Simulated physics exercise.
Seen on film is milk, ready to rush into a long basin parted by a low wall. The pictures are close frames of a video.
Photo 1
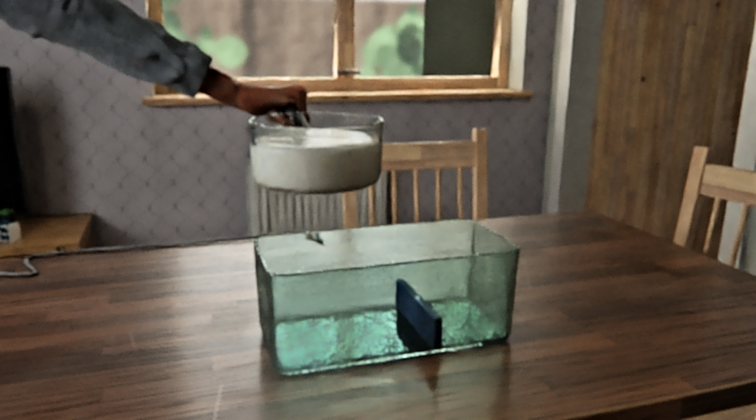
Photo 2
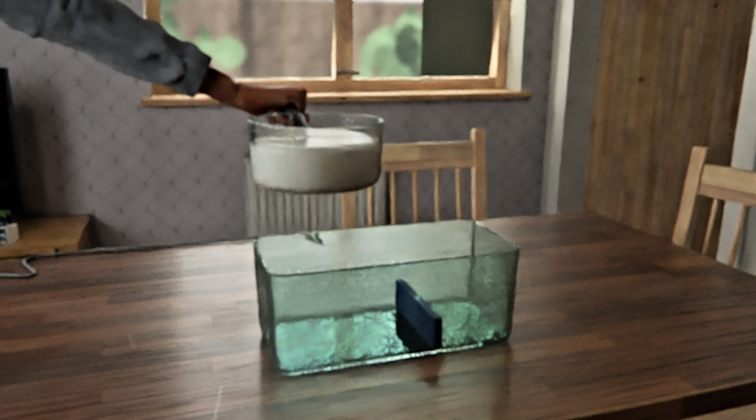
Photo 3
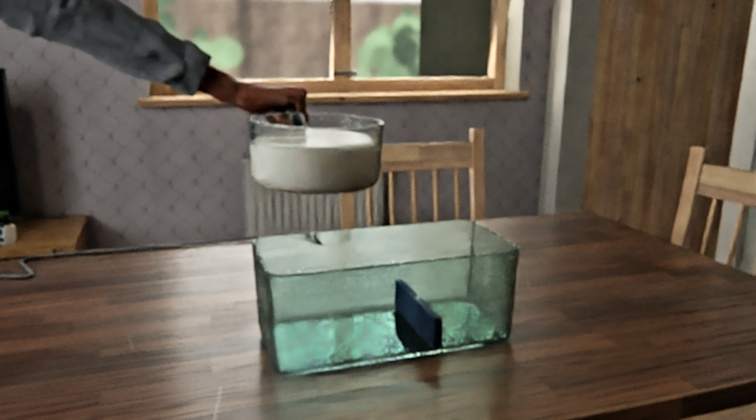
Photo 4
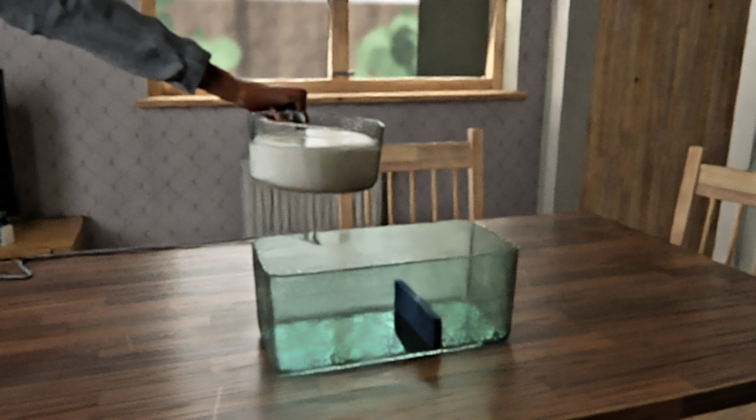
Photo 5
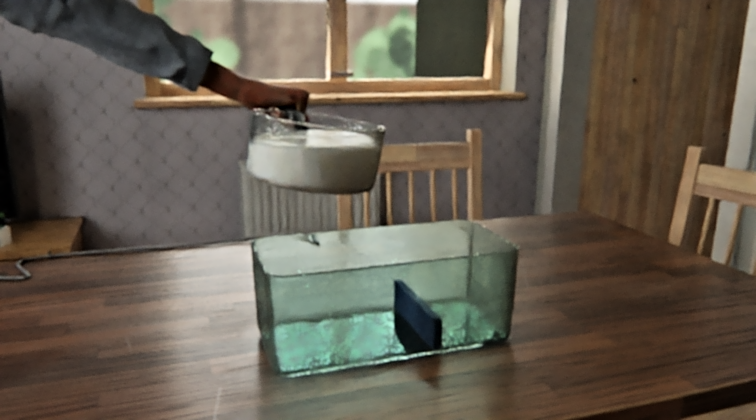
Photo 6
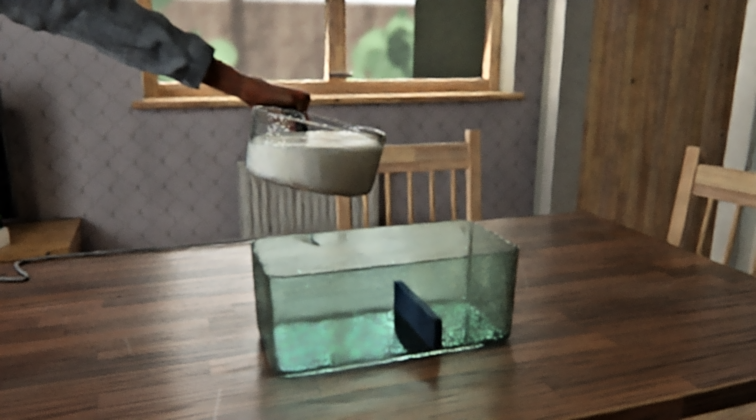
A hand reaching in from the upper left slowly tilts a clear round glass bowl of white milk, its right side dipping slightly, while the view stays almost still. Below it, a long greenish glass basin with a low dark blue wall inside stands on a brown wooden table. The dining room is seen from slightly above, with pale chairs, patterned grey wallpaper and a wood-framed window behind.
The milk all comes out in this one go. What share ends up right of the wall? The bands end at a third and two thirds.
I reckon what ends right of the wall lands in the middle band of a third to two thirds.
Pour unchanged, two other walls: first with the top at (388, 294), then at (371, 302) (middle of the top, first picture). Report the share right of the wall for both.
Note - case one near 75 %, case two near 85 %.
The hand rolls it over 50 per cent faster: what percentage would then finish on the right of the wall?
It comes to 30 per cent or so.
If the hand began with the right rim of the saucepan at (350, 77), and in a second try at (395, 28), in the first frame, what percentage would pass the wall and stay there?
Near 25 in a hundred first, near 65 in a hundred second.
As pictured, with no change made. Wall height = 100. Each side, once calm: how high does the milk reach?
Left part: 40 per cent, right part: 60 per cent.
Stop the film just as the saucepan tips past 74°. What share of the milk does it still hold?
Near 45 percent is still in there.
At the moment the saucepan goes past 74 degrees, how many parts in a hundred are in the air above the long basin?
Around 35 in a hundred.
A moment on, the saucepan is tipped part way and 47 per cent is still to pour, 4 is left of the wall and 15 right of it.
Next, the saucepan is tipped right over and 4 per cent is still to pour, 43 is left of the wall and 47 right of it.
Then the saucepan is tipped right over and 0 per cent is still to pour, 53 is left of the wall and 46 right of it.
Later the saucepan is tipped right over and 0 per cent is still to pour, 53 is left of the wall and 46 right of it.
In the end 53 per cent lies left of the wall, 46 right of it and 1 outside.
